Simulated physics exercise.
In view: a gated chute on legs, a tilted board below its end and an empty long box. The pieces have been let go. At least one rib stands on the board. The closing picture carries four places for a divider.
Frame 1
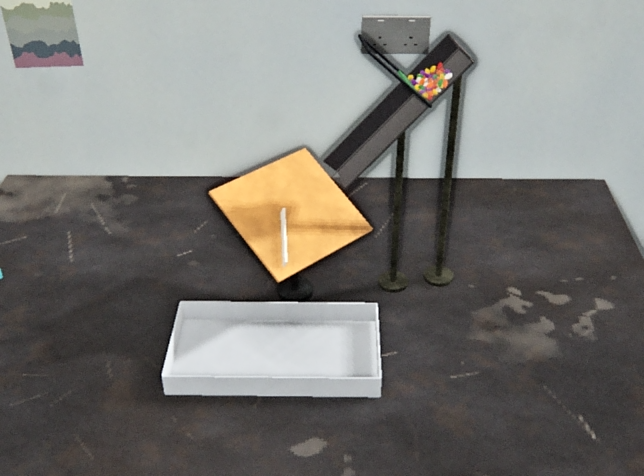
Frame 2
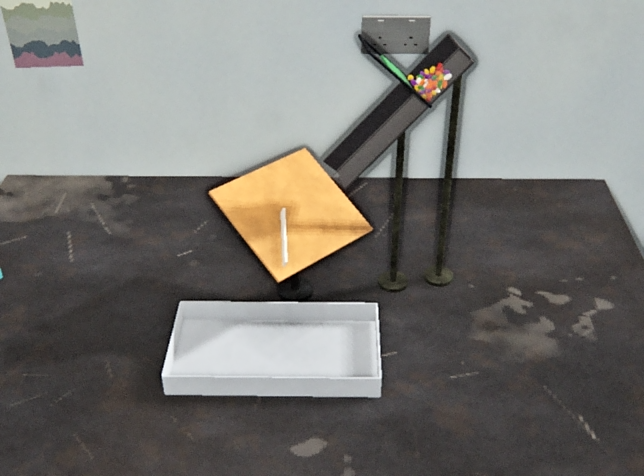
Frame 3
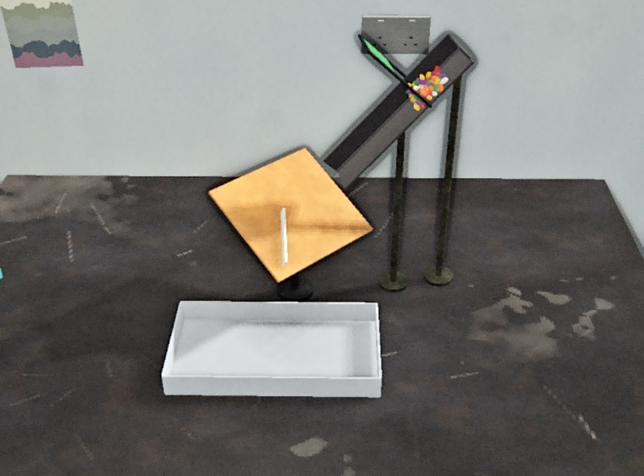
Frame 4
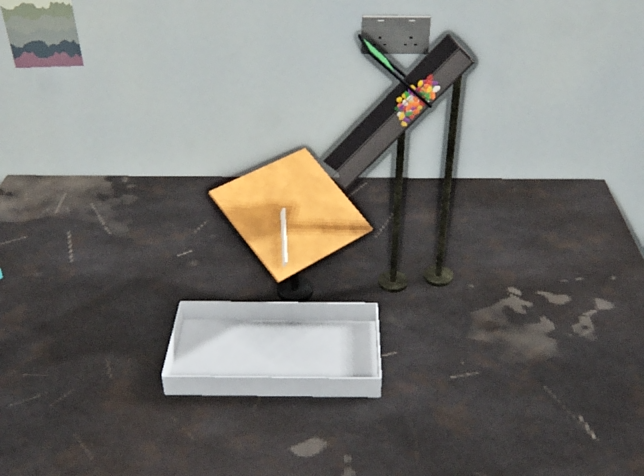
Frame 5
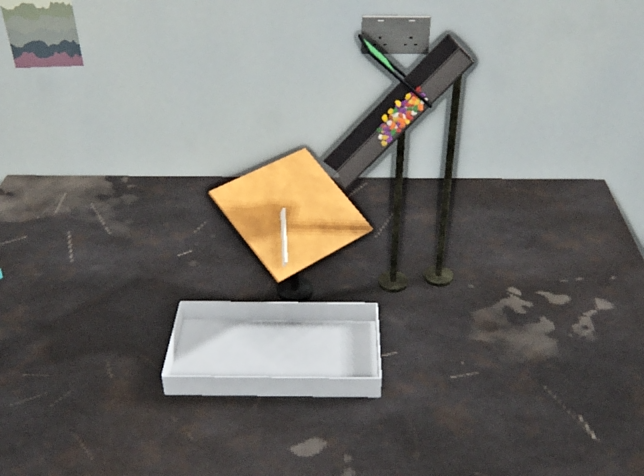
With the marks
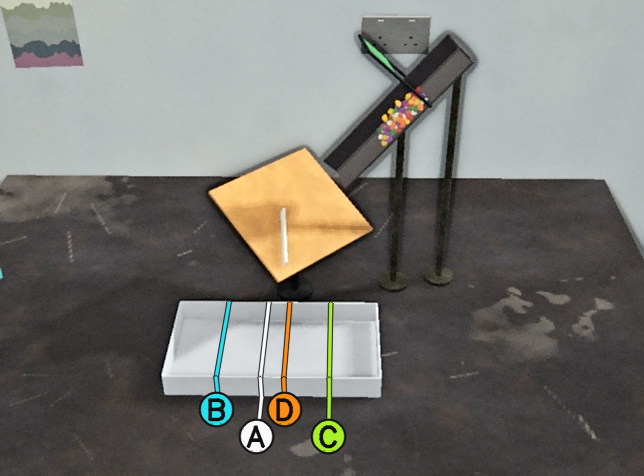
On a dark stained tabletop, colourful jelly beans slide down a sloping chute toward a tilted board.
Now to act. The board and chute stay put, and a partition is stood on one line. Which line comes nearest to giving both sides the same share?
Take C.
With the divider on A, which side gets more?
More lands on the right.
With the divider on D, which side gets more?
The right side.
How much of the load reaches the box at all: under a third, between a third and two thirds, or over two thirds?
Over two thirds.
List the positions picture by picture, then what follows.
Load behind the gate near (431, 82), jelly beans; lip of the chute near (342, 181), sloping fairly steeply, in the first frame.
Middle of the board near (293, 211), tilted gently; middle of its low edge near (328, 254); of its high edge near (259, 169), in the second frame.
Front corners of the box near (163, 376) and (381, 378), empty; front of the load near (416, 107), in the third frame.
Middle of the load near (417, 101); its front near (404, 124), close to a quarter of the way to the lip; rib from (284, 208) to (286, 262), in the fourth frame.
Middle of the load near (403, 110); its front near (384, 144), close to half of the way to the lip, in the fifth frame.
On the marked copy, line A crosses the front rim at (260, 377); line B crosses the front rim at (216, 376); line C crosses the front rim at (329, 378); line D crosses the front rim at (283, 377).
If A is chosen, of what is caught, only a few on the left of the divider, all but a few on the right.
If B is chosen, of what is caught, only a few on the left of the divider, all but a few on the right.
If C is chosen, of what is caught, close to two thirds on the left of the divider, close to a third on the right.
If D is chosen, of what is caught, a small share on the left of the divider, all but a few on the right.
